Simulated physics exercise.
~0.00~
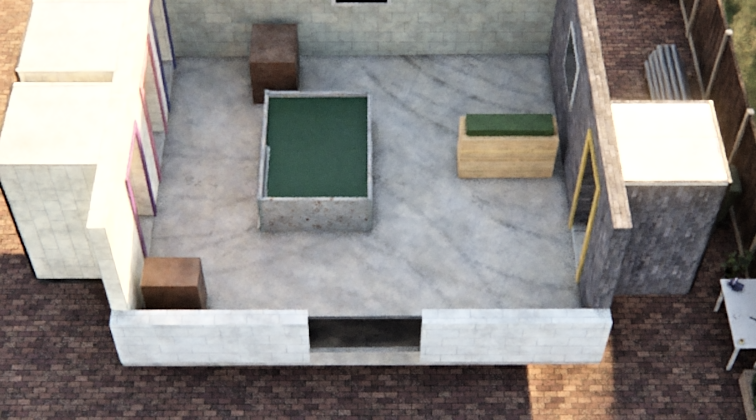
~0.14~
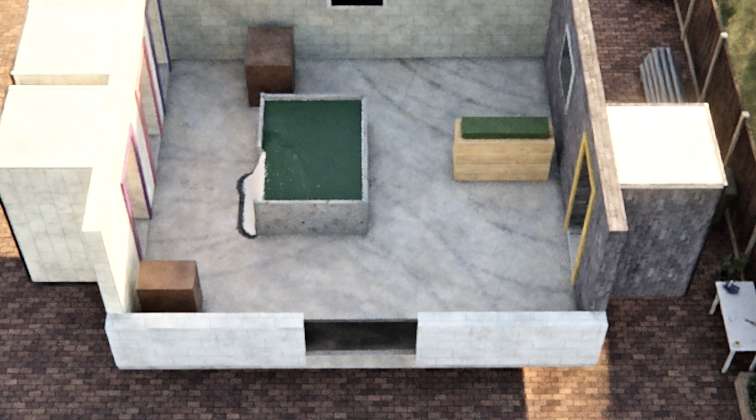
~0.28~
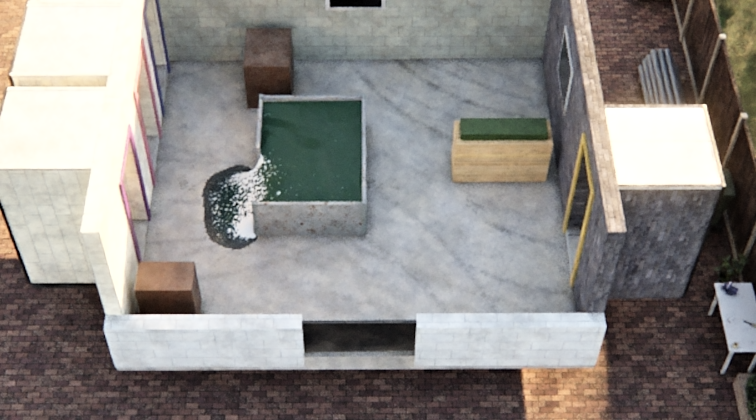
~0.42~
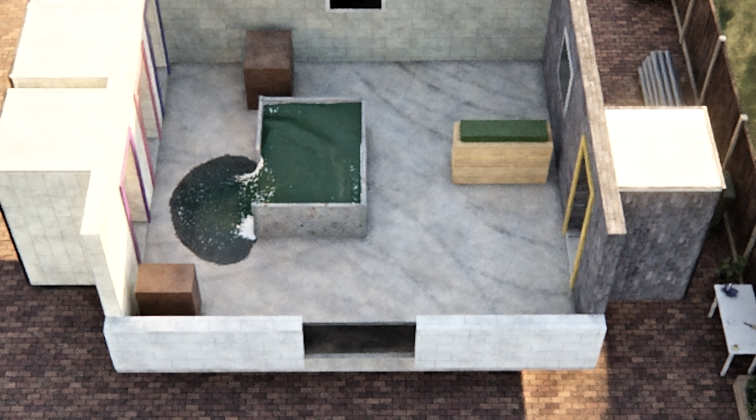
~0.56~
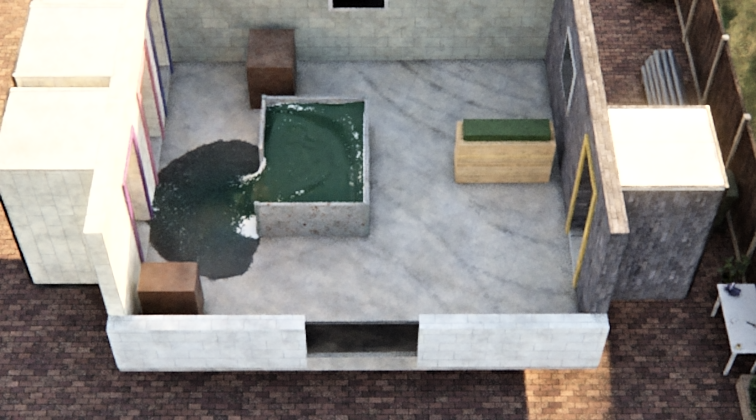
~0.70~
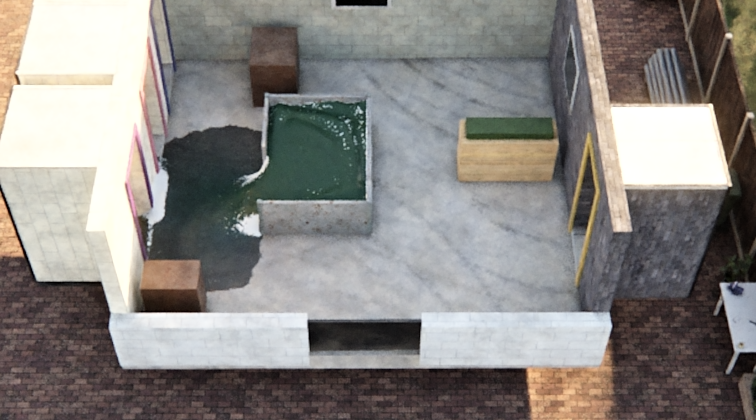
Dark green water bursting through the left side of an open concrete tank, foaming white and spreading across a walled yard's floor.
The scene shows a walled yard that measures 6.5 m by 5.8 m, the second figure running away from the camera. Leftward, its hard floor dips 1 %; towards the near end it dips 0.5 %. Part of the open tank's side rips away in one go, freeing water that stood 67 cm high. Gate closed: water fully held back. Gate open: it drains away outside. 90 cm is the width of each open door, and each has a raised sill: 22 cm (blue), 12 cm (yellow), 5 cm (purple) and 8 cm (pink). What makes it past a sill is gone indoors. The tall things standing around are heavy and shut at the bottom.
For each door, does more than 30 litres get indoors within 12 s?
At the end, at the blue door the limit will not be crossed; at the yellow door the limit will not be crossed; at the purple door the limit will be crossed; at the pink door the limit will be crossed.
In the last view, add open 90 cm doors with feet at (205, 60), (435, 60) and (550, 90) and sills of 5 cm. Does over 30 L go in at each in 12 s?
In turn: Beyond it, short of it, short of it.
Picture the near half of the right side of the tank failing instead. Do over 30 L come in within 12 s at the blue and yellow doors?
Compared with the limit, blue is lower and yellow is higher.
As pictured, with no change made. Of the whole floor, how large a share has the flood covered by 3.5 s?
Wet share: About 35 %.
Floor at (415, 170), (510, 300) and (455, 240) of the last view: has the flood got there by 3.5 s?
Untouched, untouched, untouched.
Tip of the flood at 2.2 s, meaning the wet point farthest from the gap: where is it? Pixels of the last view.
Around pixel (177, 61).
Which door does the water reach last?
It is the yellow one.
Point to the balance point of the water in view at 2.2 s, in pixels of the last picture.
(263, 190).
After 1.4 s water covers 15 % of the floor and is deepest (42 cm) near (168, 206); blue door 3 cm at the sill, 0 L in, yellow door not reached, purple door 25 cm at the sill, 109 L in, pink door 21 cm at the sill, 29 L in.
After 2.2 s water covers 20 % of the floor and is deepest (34 cm) near (149, 262); blue door 6 cm at the sill, 0 L in, yellow door not reached, purple door 28 cm at the sill, 270 L in, pink door 19 cm at the sill, 75 L in.
After 3.5 s water covers 35 % of the floor and is deepest (26 cm) near (138, 343); blue door 8 cm at the sill, 0 L in, yellow door not reached, purple door 21 cm at the sill, 441 L in, pink door 16 cm at the sill, 125 L in.
After 7.0 s water covers 70 % of the floor and is deepest (15 cm) near (157, 291); blue door 10 cm at the sill, 0 L in, yellow door 4 cm at the sill, 0 L in, purple door 13 cm at the sill, 642 L in, pink door 6 cm at the sill, 156 L in.
After 12.0 s water covers 95 % of the floor and is deepest (10 cm) near (138, 343); blue door 7 cm at the sill, 0 L in, yellow door 3 cm at the sill, 0 L in, purple door 9 cm at the sill, 740 L in, pink door 5 cm at the sill, 156 L in.
